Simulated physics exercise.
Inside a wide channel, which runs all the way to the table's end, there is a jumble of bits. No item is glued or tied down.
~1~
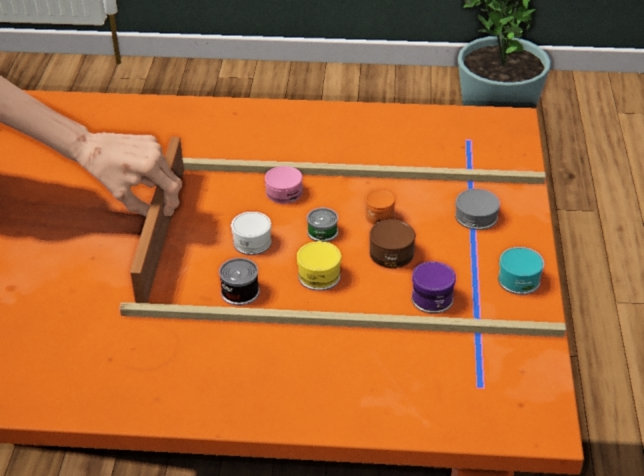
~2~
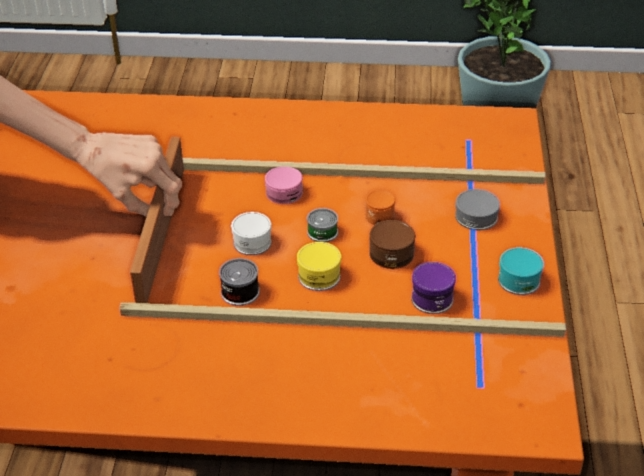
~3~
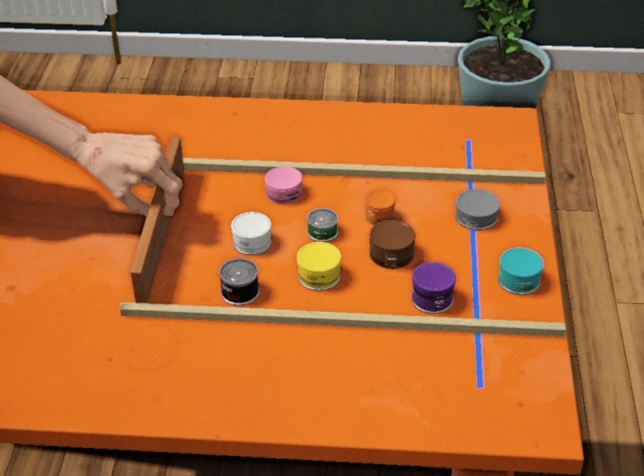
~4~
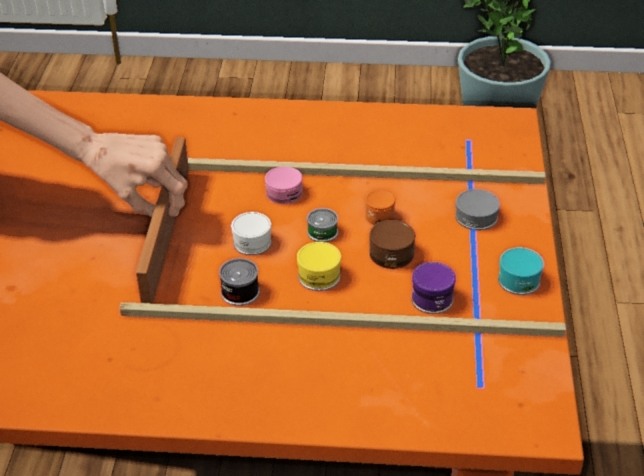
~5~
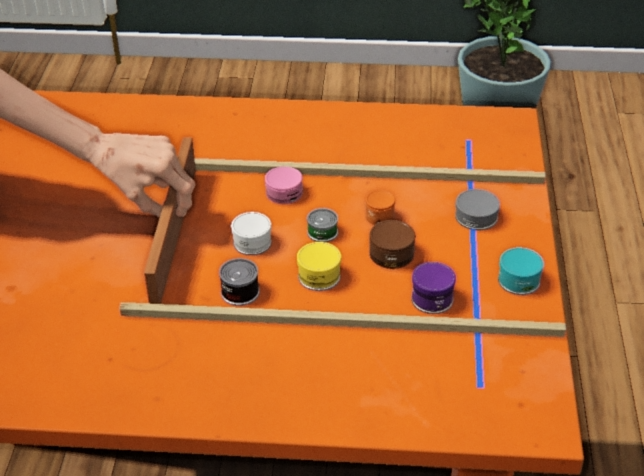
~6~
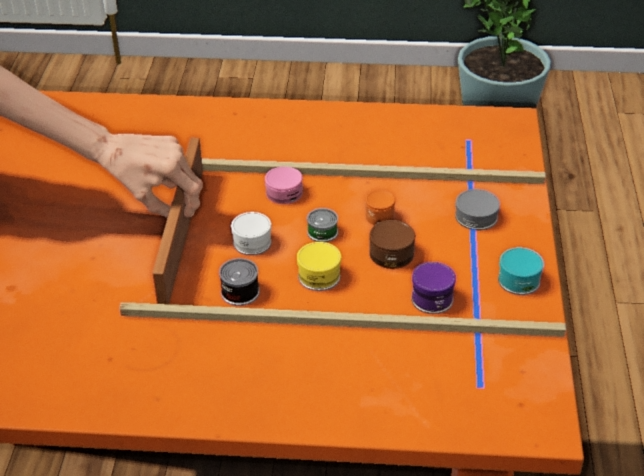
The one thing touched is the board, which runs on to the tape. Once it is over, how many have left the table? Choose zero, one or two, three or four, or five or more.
One or two of them have left the table.
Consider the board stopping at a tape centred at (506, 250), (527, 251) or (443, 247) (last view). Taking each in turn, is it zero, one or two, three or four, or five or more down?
Taking the three places in turn, it would be three or four; five or over; none at all.
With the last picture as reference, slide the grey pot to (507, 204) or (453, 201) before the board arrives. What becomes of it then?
First spot: Safe; second: Safe.
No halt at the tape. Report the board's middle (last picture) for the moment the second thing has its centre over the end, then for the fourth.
At roughly (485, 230), then roughly (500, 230).
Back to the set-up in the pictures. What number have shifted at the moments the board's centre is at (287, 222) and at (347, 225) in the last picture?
First 5, then 7.
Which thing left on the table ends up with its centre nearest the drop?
The grey pot finishes nearest.
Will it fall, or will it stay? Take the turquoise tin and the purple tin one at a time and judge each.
I'd say the turquoise tin doesn't stay and the purple tin stays where it is.
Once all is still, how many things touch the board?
That makes 5.
A little later, none off yet; turquoise tin at rest near (520, 271); grey pot at rest near (477, 209); purple tin at rest near (433, 288).
When it is over, the number that fall off is one or two; down, turquoise tin.
